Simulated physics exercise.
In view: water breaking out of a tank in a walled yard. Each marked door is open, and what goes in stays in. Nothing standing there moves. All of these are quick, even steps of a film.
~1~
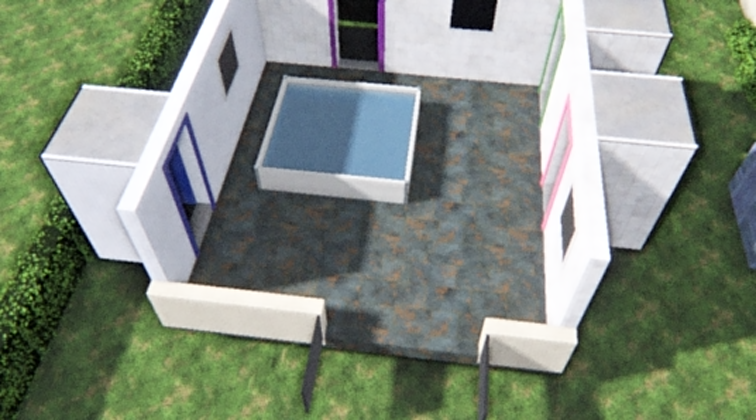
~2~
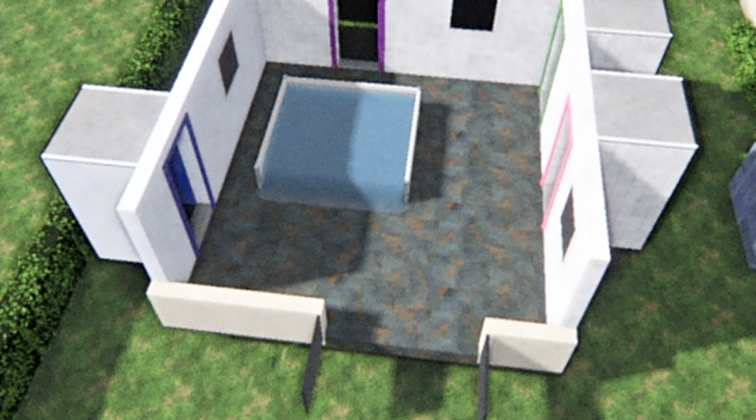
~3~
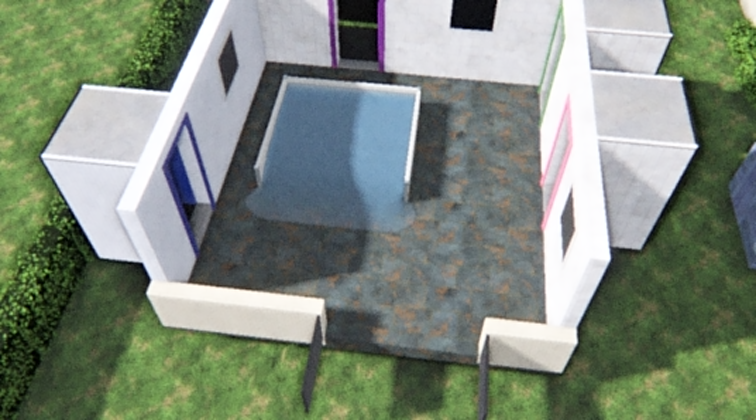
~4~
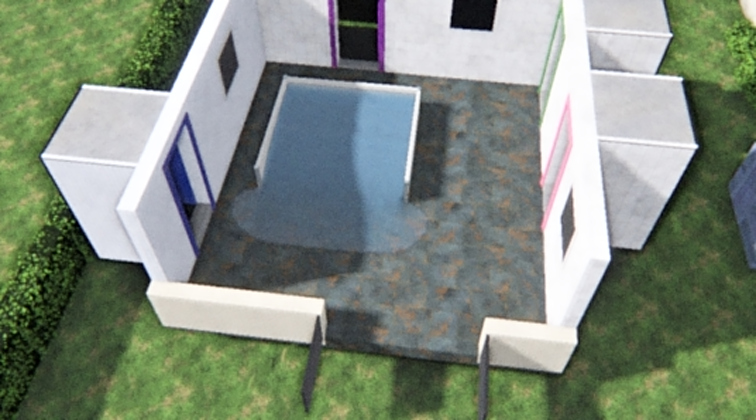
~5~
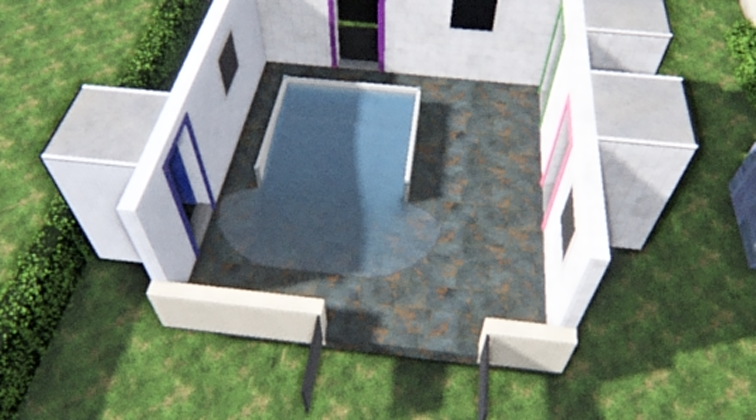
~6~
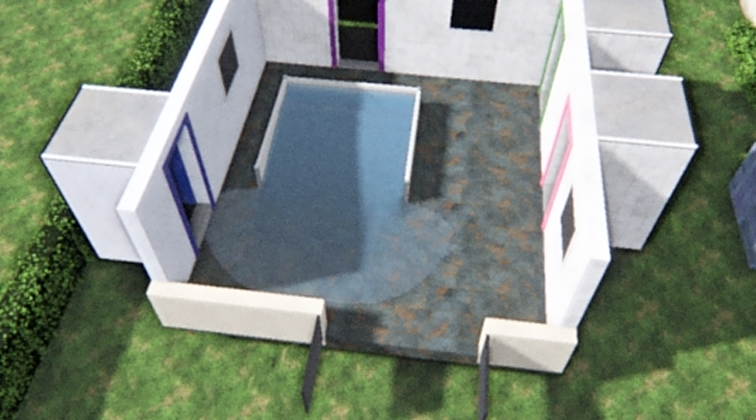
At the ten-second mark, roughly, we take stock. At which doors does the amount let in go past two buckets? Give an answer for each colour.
Door by door: The purple door stays at two or fewer; the blue door stays at two or fewer; the pink door stays at two or fewer; the green door stays at two or fewer.
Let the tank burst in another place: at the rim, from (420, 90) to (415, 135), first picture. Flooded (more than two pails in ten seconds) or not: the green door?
Green exceeds the limit.
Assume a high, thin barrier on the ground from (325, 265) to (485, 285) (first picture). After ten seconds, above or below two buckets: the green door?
I'd say the green door remains short.
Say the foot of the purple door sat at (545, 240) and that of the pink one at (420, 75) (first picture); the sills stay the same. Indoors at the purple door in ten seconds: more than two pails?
Purple door: Goes past it.
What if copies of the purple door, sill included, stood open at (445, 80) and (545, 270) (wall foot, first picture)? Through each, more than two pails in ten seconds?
Door by door: Ends up below, then ends up above.
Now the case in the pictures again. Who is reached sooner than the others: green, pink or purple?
The door marked pink is the one.
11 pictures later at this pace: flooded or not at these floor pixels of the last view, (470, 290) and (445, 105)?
Going in order, I'd call them drenched and bone-dry.
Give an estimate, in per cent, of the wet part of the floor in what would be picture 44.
It comes out near 65 percent.
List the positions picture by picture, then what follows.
In the first picture, the tank at (342, 129) is whole and still.
In the second picture, the front is at (405, 208), out from the gap at (332, 189).
In the third picture, water pours out at (333, 190) and has run to (410, 219).
In the fourth picture, water pours out at (333, 190) and has run to (237, 212).
In the fifth picture, the front is at (408, 262), out from the gap at (333, 190).
In the sixth picture, water pours out at (333, 190) and has run to (390, 294).
A moment on, water covers 40 % of the floor; the purple door not reached, the blue door wet at the sill, nothing in, the pink door not reached, the green door not reached.
Next, water covers 40 % of the floor; the purple door not reached, the blue door wet at the sill, nothing in, the pink door not reached, the green door not reached.
Then, water covers 45 % of the floor; the purple door not reached, the blue door wet at the sill, nothing in, the pink door not reached, the green door not reached.
Later, water covers 65 % of the floor; the purple door not reached, the blue door wet at the sill, nothing in, the pink door wet at the sill, nothing in, the green door not reached.
In the end, water covers 95 % of the floor; the purple door wet at the sill, nothing in, the blue door wet at the sill, nothing in, the pink door wet at the sill, nothing in, the green door wet at the sill, nothing in.
